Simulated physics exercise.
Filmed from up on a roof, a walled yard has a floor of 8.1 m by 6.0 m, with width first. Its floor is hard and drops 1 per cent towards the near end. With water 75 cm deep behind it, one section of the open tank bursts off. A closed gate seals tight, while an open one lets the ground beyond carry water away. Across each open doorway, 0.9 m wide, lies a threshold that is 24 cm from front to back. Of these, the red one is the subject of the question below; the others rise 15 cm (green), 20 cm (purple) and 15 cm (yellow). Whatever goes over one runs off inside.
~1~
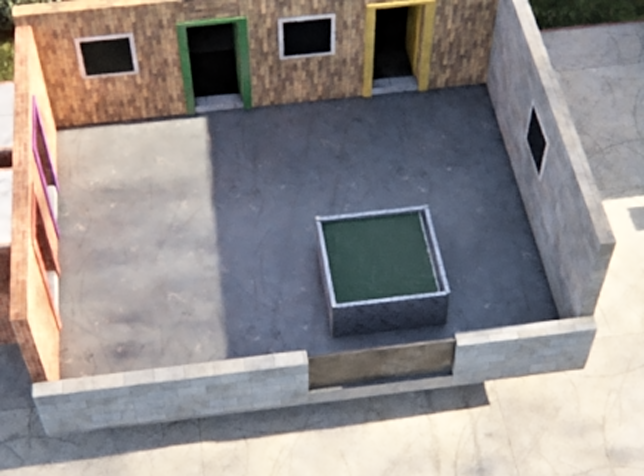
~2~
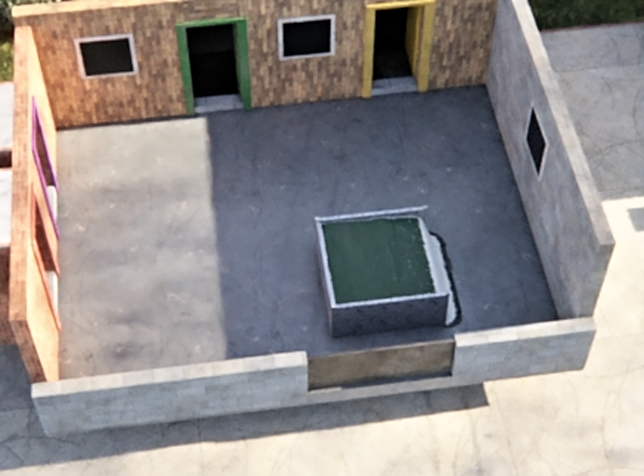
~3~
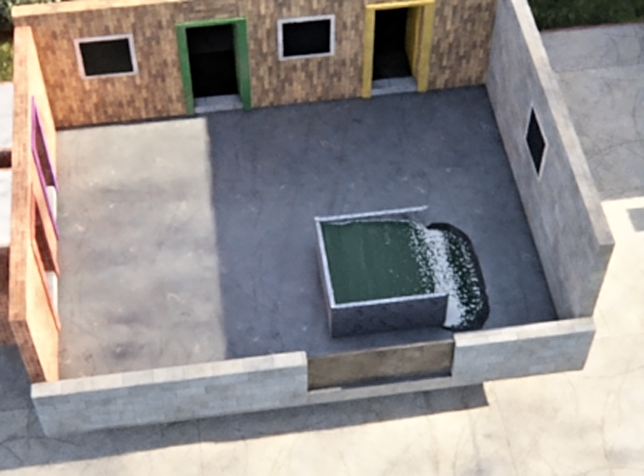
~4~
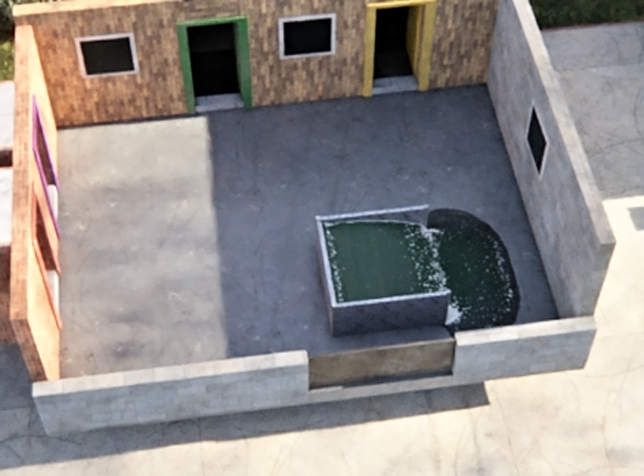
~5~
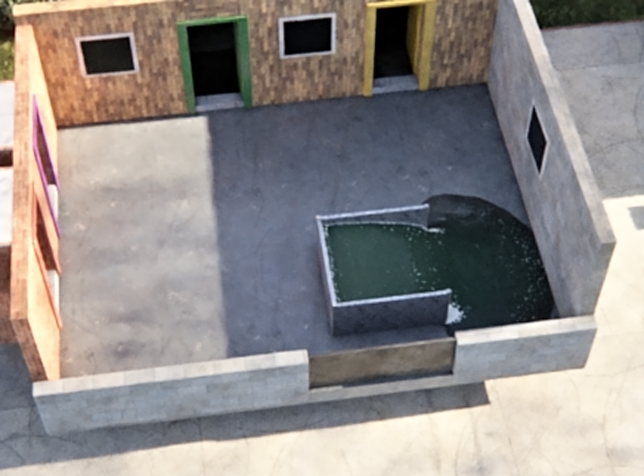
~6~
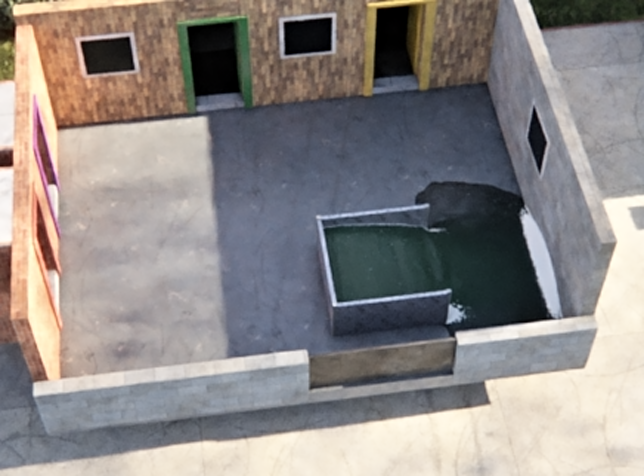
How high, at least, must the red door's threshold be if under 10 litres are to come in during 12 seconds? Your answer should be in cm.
I would say about 5.5 cm.
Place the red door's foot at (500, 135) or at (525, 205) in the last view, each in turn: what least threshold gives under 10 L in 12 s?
Around 7.5 and 27 cm respectively.
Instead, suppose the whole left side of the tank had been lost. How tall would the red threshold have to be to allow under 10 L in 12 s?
About 24 cm.
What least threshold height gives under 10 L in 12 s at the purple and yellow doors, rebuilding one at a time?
You'd want about 8.0 centimetres at purple and about 11.5 centimetres at yellow.
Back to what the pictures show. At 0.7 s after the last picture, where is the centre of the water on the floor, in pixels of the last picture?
My guess is close to (450, 277).
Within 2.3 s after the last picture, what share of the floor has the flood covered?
The wet part is about 30 per cent.
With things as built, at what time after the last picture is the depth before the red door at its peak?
I'd say near 9.5 seconds.
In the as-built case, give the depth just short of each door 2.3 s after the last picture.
In cm: Green 0, red 0, purple 0, yellow 16.
Then, 0.7 s after the last picture water covers 15 % of the floor, deepest (50 cm) near (560, 348); it has not reached the red door.
Then, 2.3 s after the last picture water covers 30 % of the floor, deepest (28 cm) near (549, 350); it has not reached the red door.
Then, 11.3 s after the last picture water covers 95 % of the floor, deepest (12 cm) near (281, 382); 5 cm at the red door, 0 litres in over its 24 cm threshold.
At the red door as built, the water peaked near 8 cm, 9.7 s after the last picture.
With a threshold of 5 cm, 13 litres would have come in within the 12 s; with 6.5 cm, 4 litres. So under 10 litres takes about 5.5 cm.
